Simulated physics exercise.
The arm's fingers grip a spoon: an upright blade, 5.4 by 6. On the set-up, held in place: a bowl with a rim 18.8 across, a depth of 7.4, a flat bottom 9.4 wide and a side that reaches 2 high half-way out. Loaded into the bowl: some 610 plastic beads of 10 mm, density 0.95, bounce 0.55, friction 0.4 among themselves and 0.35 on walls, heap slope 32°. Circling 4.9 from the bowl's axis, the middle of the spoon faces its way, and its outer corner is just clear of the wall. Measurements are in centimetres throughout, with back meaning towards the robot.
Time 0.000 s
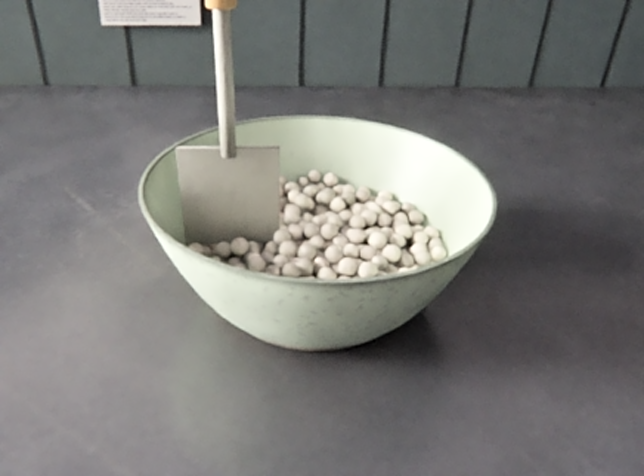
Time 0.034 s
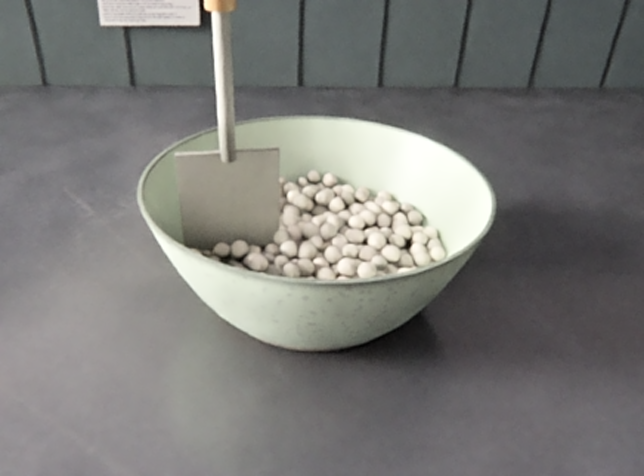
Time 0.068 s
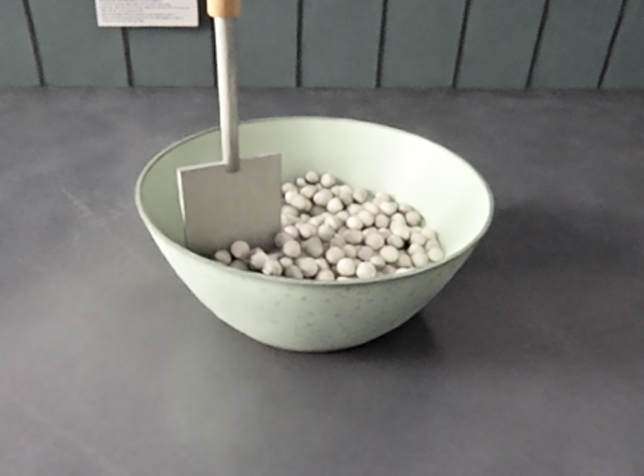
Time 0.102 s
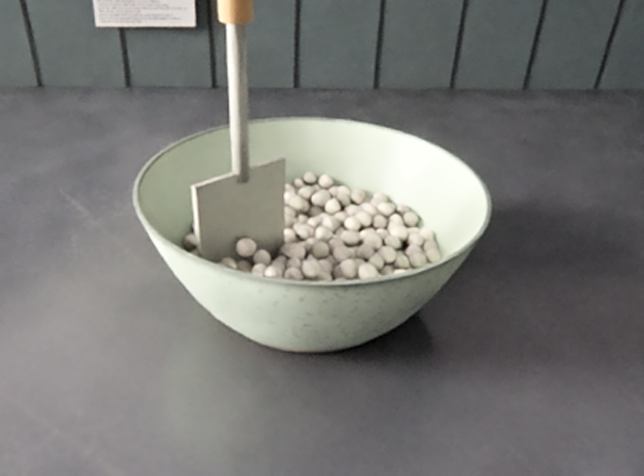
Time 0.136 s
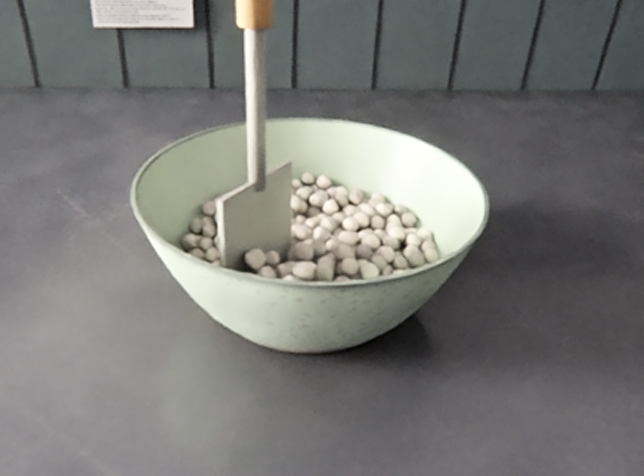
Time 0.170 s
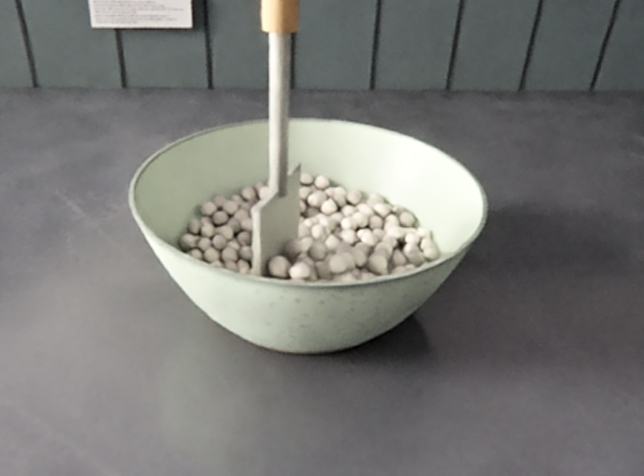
A pale green bowl holding a heap of small, whitish round beads sits on a dark grey surface before grey-green panelling, seen from slightly above. A flat grey blade on a metal shaft with a wooden handle stands upright at the bowl's left, below a white label. The blade sweeps rightward along the near side, turning nearly edge-on and pushing through the beads, while the view drifts very slightly.
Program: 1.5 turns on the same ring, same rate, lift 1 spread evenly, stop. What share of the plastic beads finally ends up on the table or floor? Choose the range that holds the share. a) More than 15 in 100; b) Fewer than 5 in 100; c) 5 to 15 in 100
b, fewer than 5 in 100.
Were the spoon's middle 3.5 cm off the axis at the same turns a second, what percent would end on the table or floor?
It would come to about 0 per cent.
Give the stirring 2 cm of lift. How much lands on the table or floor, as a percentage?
That works out to some 0 per cent.
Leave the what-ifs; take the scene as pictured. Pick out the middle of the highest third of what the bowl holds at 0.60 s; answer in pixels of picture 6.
At about (297, 193).
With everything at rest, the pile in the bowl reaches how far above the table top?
Roughly 6.5 centimetres.
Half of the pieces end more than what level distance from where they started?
I'd put it at roughly 1 centimetres.
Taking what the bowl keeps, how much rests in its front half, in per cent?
I'd put it at roughly 45 per cent.
By 0.60 s, 251° round, highest piece 9 above the table; 609 in the bowl.
By 1.03 s, 78° round, highest piece 8 above the table; 602 in the bowl, 6 on the table or floor, 1 in flight or on the tool.
By 1.45 s, 180° round, highest piece 6 above the table; 600 in the bowl, 9 on the table or floor.
By 2.15 s, 180° round, highest piece 6 above the table; 600 in the bowl, 9 on the table or floor.
Final count, 600 in the bowl, 9 on the table or floor. That is 1 % on the table or floor.
